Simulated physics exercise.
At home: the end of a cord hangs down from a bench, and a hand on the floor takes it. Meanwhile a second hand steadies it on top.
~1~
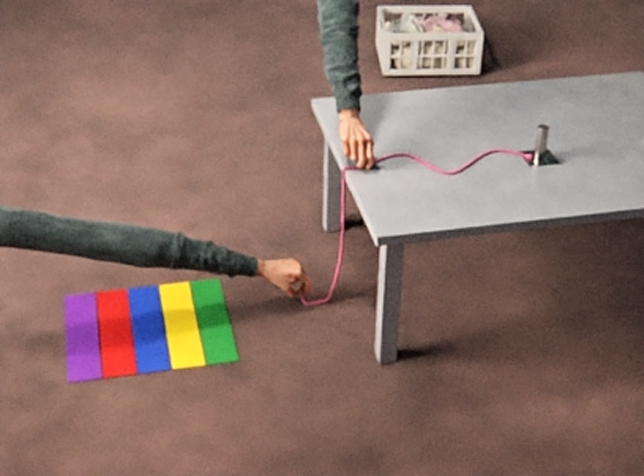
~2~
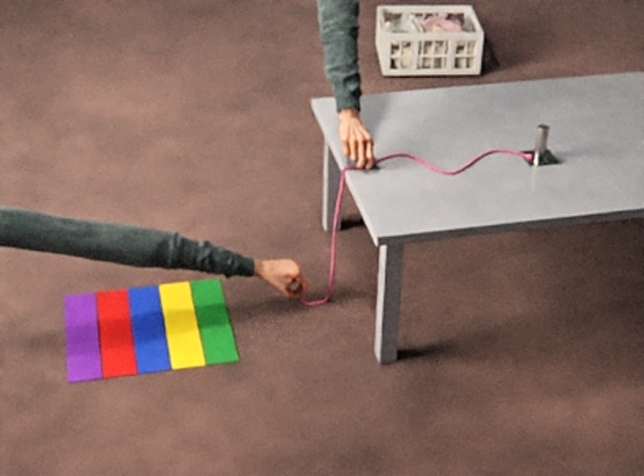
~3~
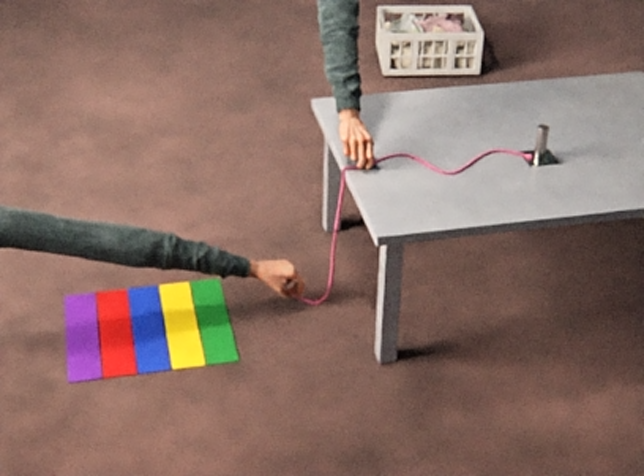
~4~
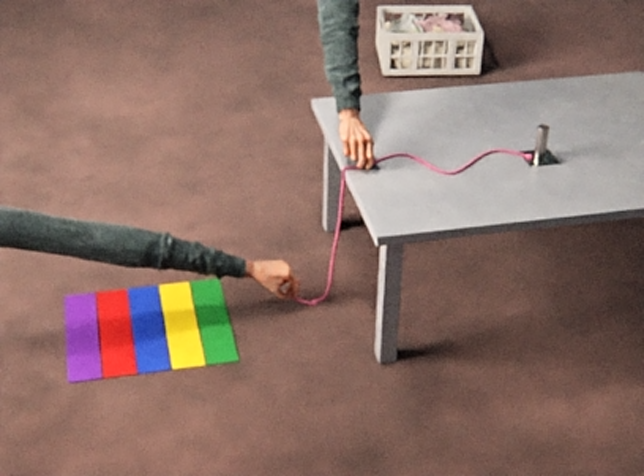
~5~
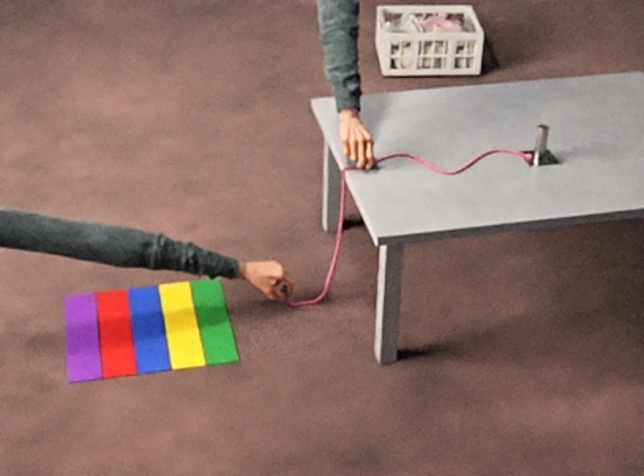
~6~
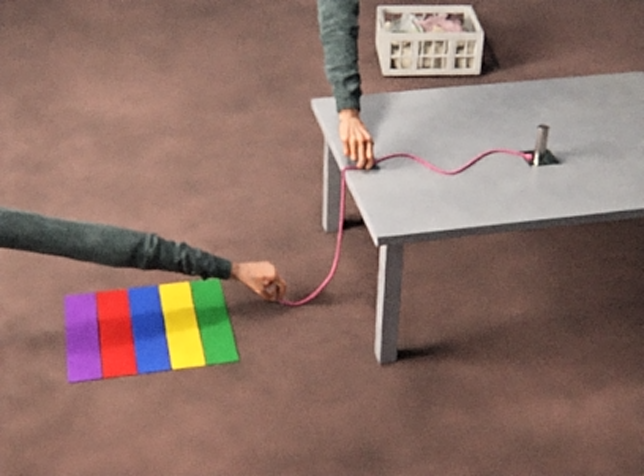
A hand near the floor slowly draws the pink cord's hanging end slightly left.
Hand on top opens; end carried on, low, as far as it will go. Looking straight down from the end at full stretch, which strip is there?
The blue strip is there.
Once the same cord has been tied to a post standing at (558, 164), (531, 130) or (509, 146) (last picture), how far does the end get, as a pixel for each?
In order, near (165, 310), (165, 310) and (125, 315).
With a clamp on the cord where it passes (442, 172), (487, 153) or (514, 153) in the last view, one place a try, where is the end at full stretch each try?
Per try (px, approx.): (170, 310), (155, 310), (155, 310).
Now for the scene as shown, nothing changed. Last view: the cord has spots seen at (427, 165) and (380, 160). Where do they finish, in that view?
The first moves to (399, 168), the second to (343, 177).
Early on, end near (217, 304); over green.
Midway, end near (174, 310); over yellow.
At the end of the slack, end near (148, 313); over blue. The blue one.
